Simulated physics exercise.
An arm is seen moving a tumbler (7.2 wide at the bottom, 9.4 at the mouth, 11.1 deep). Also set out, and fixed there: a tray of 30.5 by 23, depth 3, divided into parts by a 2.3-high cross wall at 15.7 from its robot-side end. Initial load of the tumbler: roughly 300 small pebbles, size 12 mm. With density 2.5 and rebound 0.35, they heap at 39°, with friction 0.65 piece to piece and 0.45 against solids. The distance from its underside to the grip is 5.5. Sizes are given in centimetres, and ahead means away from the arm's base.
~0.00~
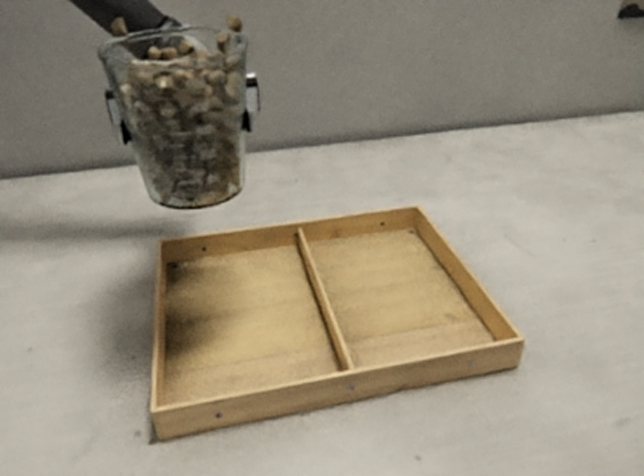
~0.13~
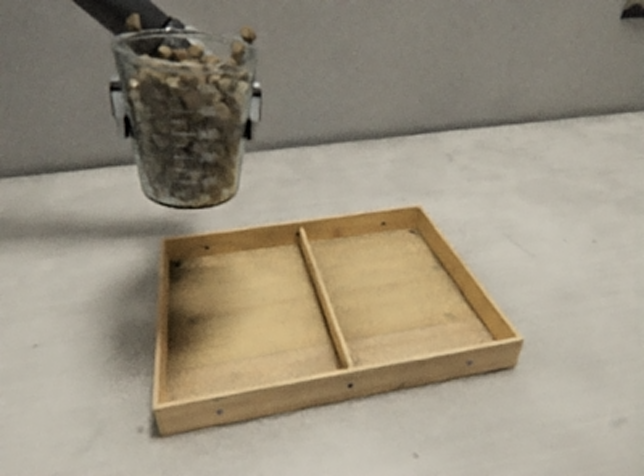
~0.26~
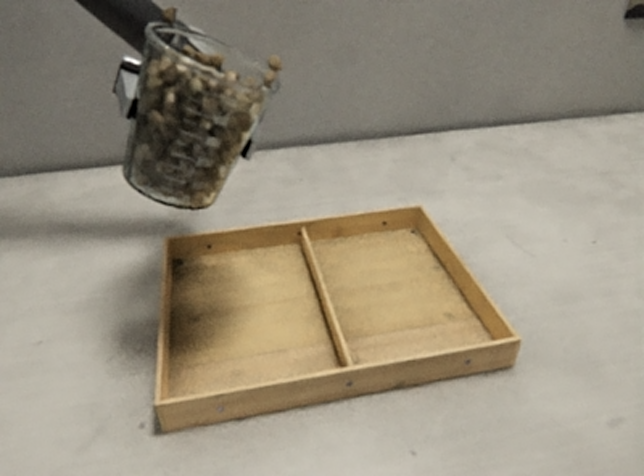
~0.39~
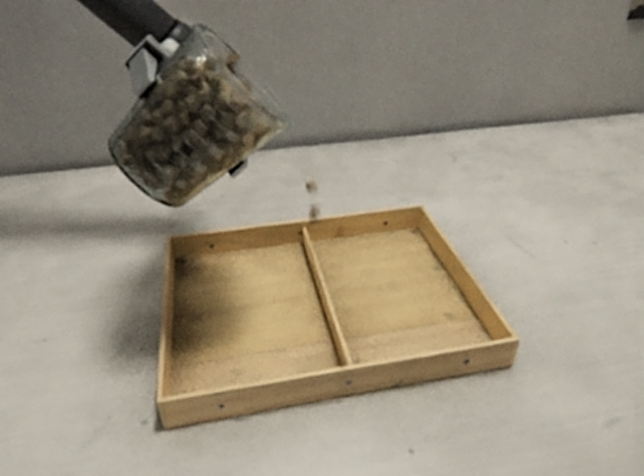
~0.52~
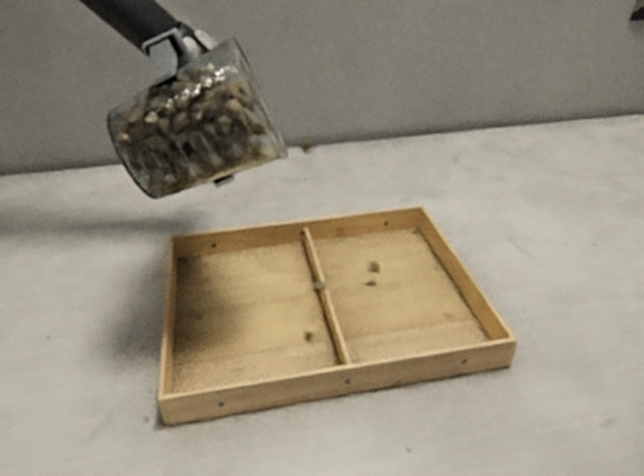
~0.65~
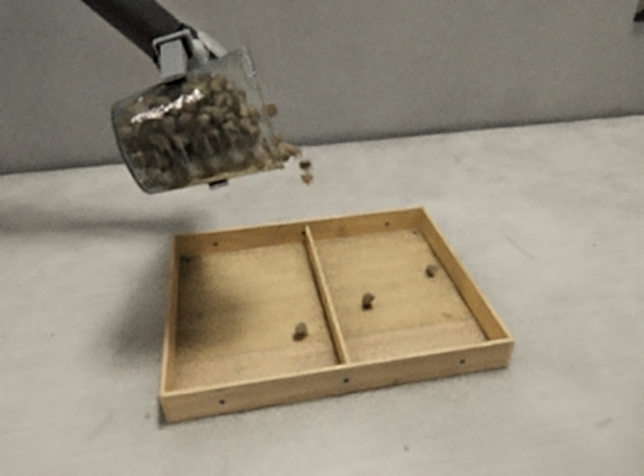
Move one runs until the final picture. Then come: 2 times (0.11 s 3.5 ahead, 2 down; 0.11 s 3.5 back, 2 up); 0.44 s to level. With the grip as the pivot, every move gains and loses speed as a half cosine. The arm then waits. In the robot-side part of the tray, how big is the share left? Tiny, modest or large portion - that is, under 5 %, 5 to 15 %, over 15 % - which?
A modest portion.
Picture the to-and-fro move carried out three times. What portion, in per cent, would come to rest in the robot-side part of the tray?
It would come to about 10 %.
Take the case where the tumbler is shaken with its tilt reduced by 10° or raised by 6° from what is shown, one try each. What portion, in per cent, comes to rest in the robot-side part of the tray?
First try around 5 %, second around 10 %.
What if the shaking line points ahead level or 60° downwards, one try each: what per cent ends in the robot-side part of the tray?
Near 10 and 5 percent respectively.
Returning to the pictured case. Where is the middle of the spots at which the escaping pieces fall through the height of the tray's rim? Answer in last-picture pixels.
Centre: Roughly (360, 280).
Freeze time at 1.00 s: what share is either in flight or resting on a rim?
Some 2 per cent.
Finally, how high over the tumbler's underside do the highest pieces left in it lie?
Height at rest: About 10.0 centimetres.
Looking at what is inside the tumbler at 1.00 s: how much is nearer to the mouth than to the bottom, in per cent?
Roughly 50 %.
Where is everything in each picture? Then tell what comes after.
Tumbler middle at (187, 122), level; upper third of the load around (183, 84), from x 120 to 235, top at y 25; 300 in the tumbler, in the first picture.
Tumbler middle at (189, 123), tilted 7° forward; upper third of the load around (186, 85), from x 135 to 250, top at y 20, in the second picture.
Tumbler middle at (192, 125), tilted 27° forward; upper third of the load around (189, 90), from x 135 to 275, top at y 15; 299 in the tumbler, 1 in flight or on a rim, in the third picture.
Tumbler middle at (194, 126), tilted 50° forward; upper third of the load around (200, 96), from x 130 to 315, top at y 60; 298 in the tumbler, 2 in flight or on a rim, in the fourth picture.
Tumbler middle at (197, 128), tilted 70° forward; upper third of the load around (199, 102), from x 125 to 375, top at y 70; 297 in the tumbler, 1 in the robot-side part, 1 in the far-side part, 1 in flight or on a rim, in the fifth picture.
Tumbler middle at (198, 130), tilted 77° forward; upper third of the load around (199, 106), from x 130 to 430, top at y 80; 294 in the tumbler, 2 in the far-side part, 1 in the robot-side part, 3 in flight or on a rim, in the sixth picture.
By 1.00 s, tilted 77° forward, highest piece 22 above the table; 241 in the tumbler, 40 in the far-side part, 12 in the robot-side part, 7 in flight or on a rim.
By 1.35 s, tilted 27° forward, highest piece 25 above the table; 198 in the tumbler, 79 in the far-side part, 21 in the robot-side part, 2 in flight or on a rim.
By 1.73 s, level, highest piece 26 above the table; 198 in the tumbler, 81 in the far-side part, 21 in the robot-side part.
By 2.78 s, level, highest piece 26 above the table; 198 in the tumbler, 81 in the far-side part, 21 in the robot-side part.
Final count, 198 in the tumbler, 81 in the far-side part, 21 in the robot-side part. That is 7 % in the robot-side part of the tray.
